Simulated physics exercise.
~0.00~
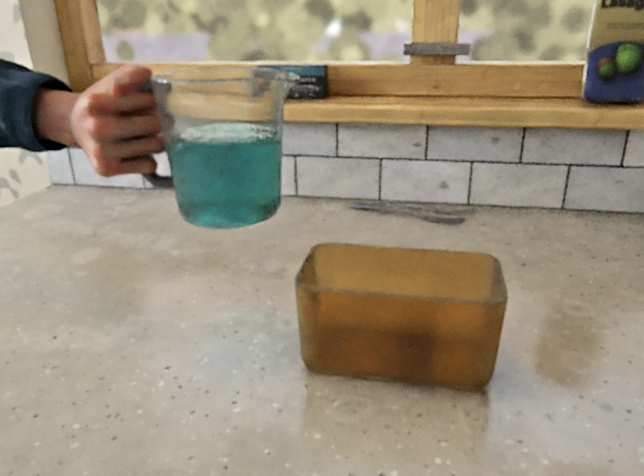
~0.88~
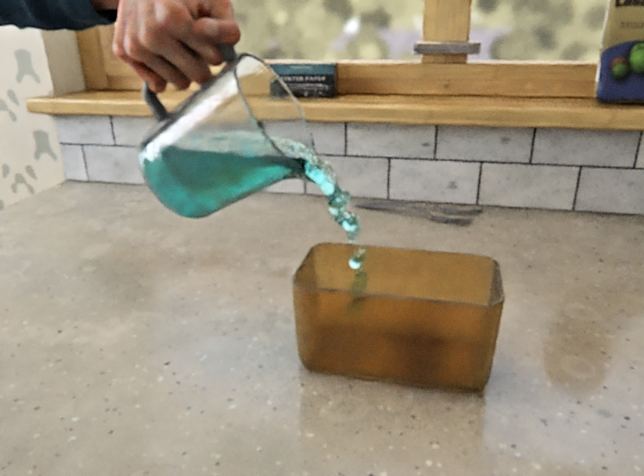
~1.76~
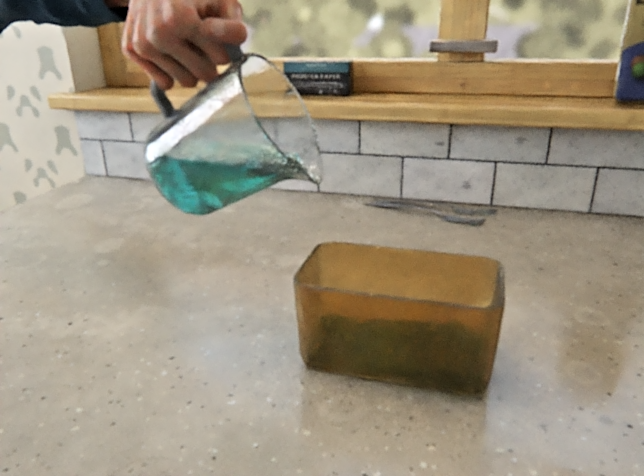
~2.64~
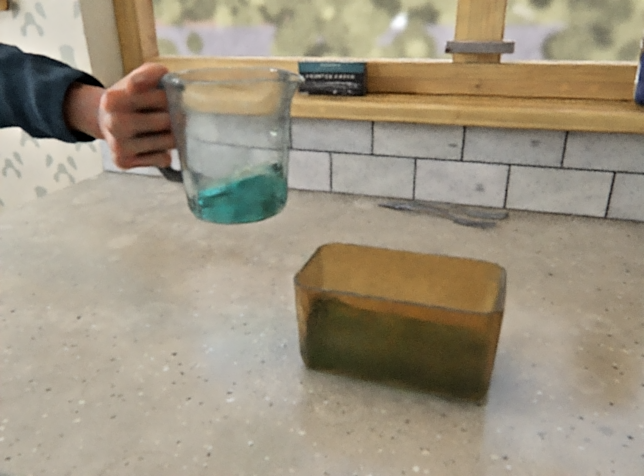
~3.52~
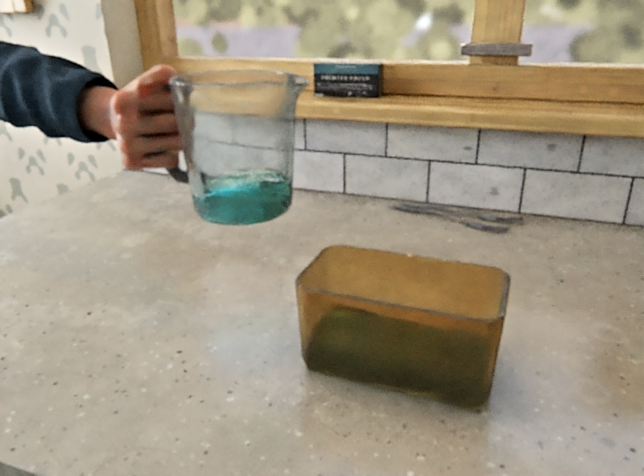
A hand held up a clear jug of blue-green water and tipped it over an amber food box on the counter, pouring in a stream, then levelled it, leaving some water in the jug and the box partly filled.
